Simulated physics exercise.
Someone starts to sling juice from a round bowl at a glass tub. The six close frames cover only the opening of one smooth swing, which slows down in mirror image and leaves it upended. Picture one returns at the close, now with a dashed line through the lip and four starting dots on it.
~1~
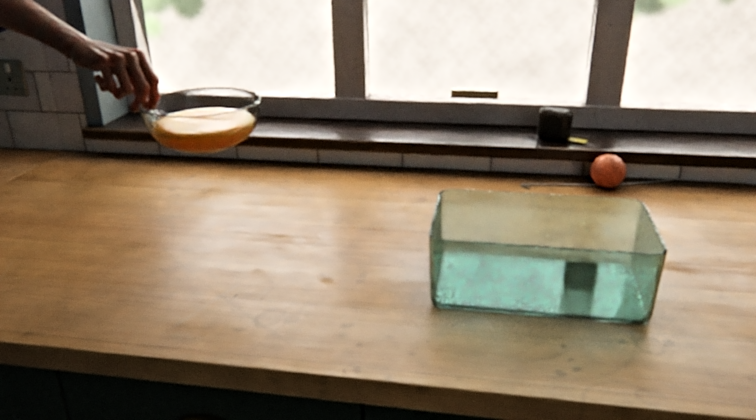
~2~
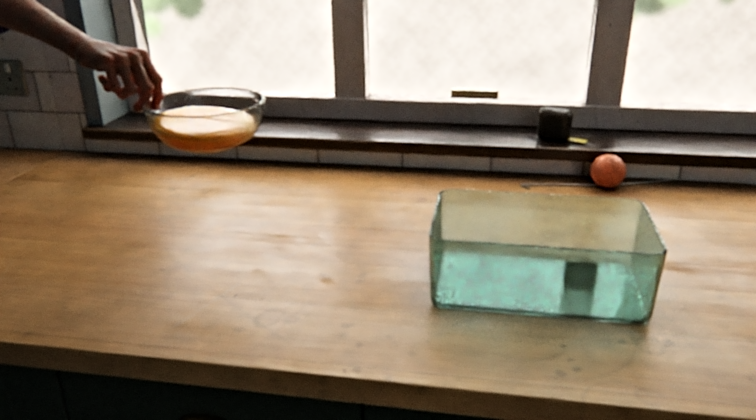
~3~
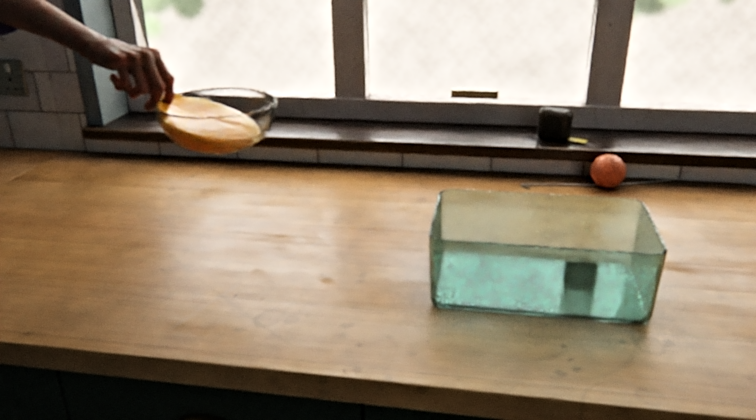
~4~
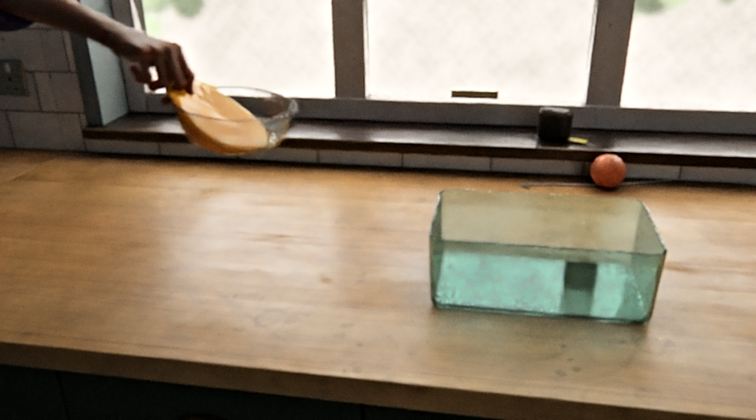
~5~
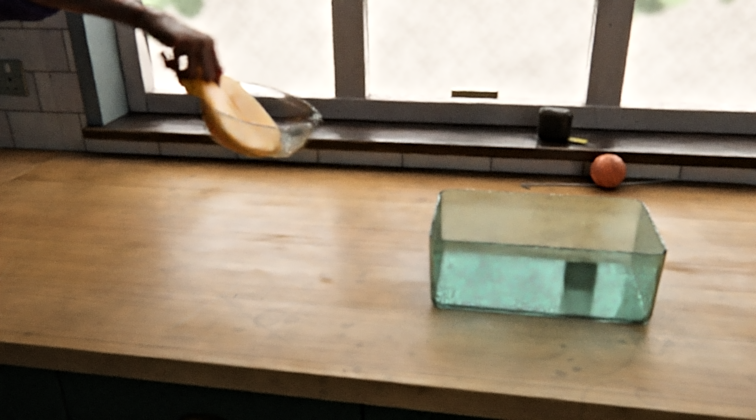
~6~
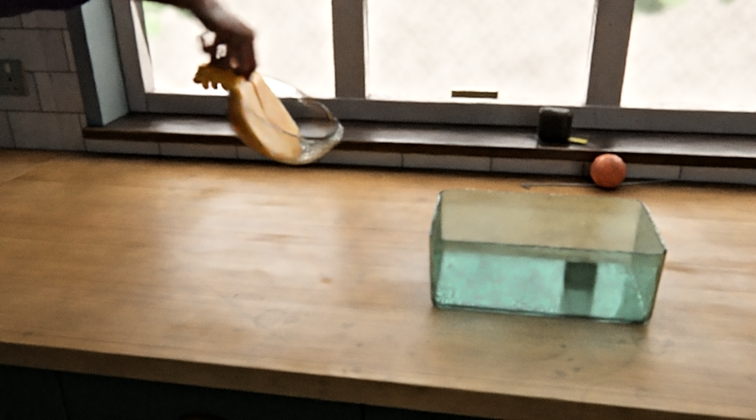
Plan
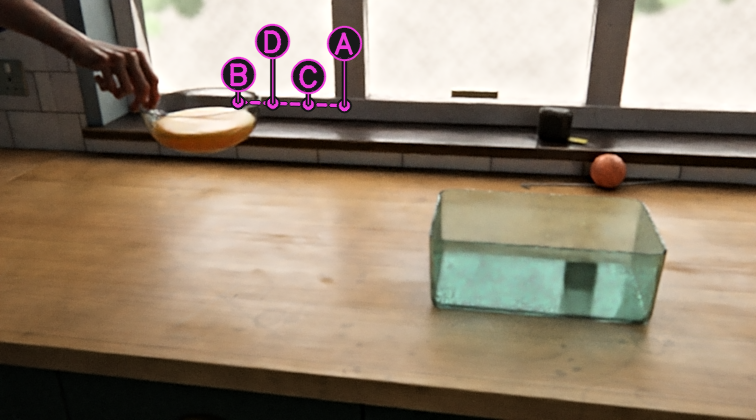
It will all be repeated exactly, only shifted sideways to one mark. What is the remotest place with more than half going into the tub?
Choose C.
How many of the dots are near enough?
Two of the four.
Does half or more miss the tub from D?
Yes, it does.
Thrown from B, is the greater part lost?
Yes, it does.
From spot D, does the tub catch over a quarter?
Yes, it does.
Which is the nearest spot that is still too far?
The answer is D.
On the marked copy, A at (344, 105); B at (238, 102); C at (308, 104); D at (272, 103).
With A, about 72 % lands in the tub, 16 % falls short and 12 % goes beside or beyond.
With B, about 5 % lands in the tub, 92 % falls short.
With C, about 66 % lands in the tub, 28 % falls short and 6 % goes beside or beyond.
With D, about 30 % lands in the tub, 65 % falls short and 5 % goes beside or beyond.
